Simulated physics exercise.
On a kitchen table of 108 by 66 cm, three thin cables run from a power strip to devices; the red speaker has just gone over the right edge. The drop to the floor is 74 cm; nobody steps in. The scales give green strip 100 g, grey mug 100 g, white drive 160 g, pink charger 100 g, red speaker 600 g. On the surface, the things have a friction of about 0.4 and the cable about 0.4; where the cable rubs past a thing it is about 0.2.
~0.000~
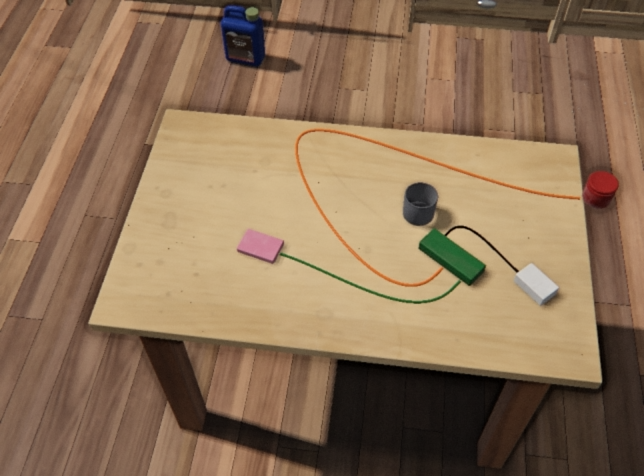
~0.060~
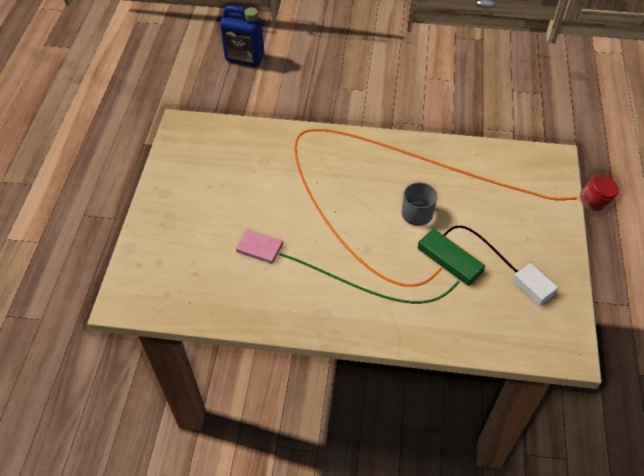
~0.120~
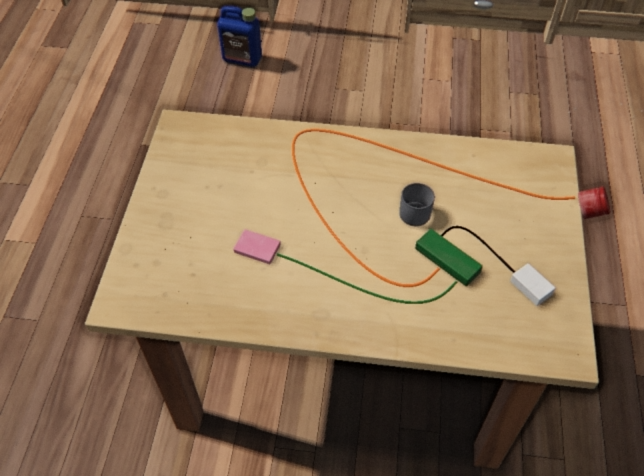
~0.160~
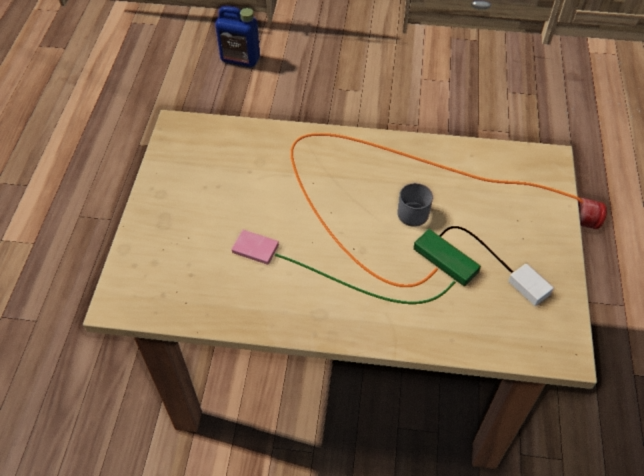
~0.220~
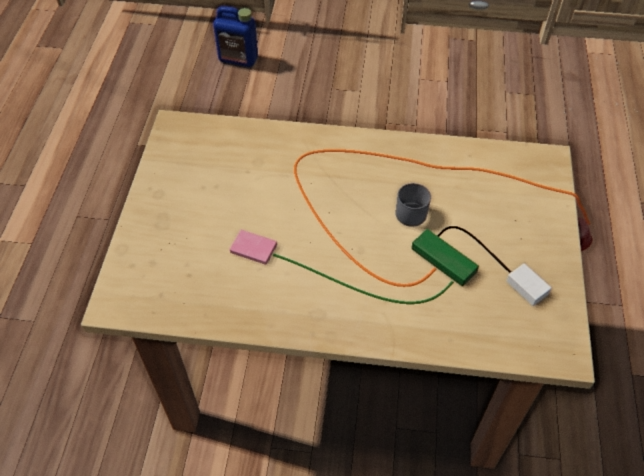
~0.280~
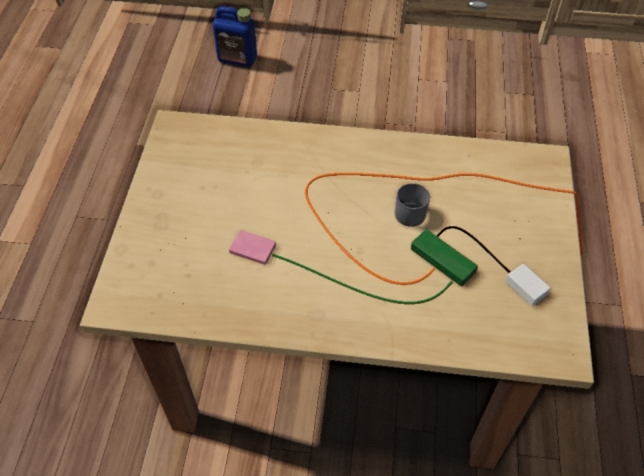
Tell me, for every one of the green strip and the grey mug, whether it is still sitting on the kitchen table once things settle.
The green strip never goes down; the grey mug never goes down.
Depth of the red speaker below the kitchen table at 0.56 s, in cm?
Depth below the top: Around 70 cm.
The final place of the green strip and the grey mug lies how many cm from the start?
Around 0 cm for the first, around 7 cm for the second.
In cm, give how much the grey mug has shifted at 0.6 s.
5 centimetres or so.
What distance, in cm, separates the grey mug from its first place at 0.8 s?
Distance from start: Approx. 7 cm.
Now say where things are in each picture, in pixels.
In the first picture, green strip (453, 253); grey mug (421, 195); orange cable runs through (394, 282) (319, 208) (314, 130) (414, 155) (520, 189).
In the second picture, red speaker (603, 185); orange cable runs through (393, 282) (312, 130) (517, 189).
In the third picture, red speaker (594, 203); orange cable runs through (391, 282) (309, 130) (515, 190).
In the fourth picture, red speaker (588, 214); orange cable runs through (389, 282) (316, 135) (525, 184).
In the fifth picture, red speaker (577, 235); orange cable runs through (387, 282) (344, 151) (560, 191).
In the sixth picture, green strip (445, 254); grey mug (413, 196); orange cable runs through (384, 279) (311, 206) (393, 176) (502, 180).
By 0.6 s, the strip's end of the orange cable at (433, 267); grey mug 5 cm off its start, red speaker over the edge.
By 0.8 s, the strip's end of the orange cable at (433, 267); grey mug 7 cm off its start, red speaker over the edge.
By 1.1 s, the strip's end of the orange cable at (433, 267); grey mug 7 cm off its start at (442, 203), red speaker over the edge.
By 1.4 s, the strip's end of the orange cable at (433, 267); grey mug 7 cm off its start, red speaker over the edge.
By 2.6 s, the strip's end of the orange cable at (433, 267); grey mug 7 cm off its start at (442, 203), green strip 0 cm off its start at (445, 252), red speaker over the edge.
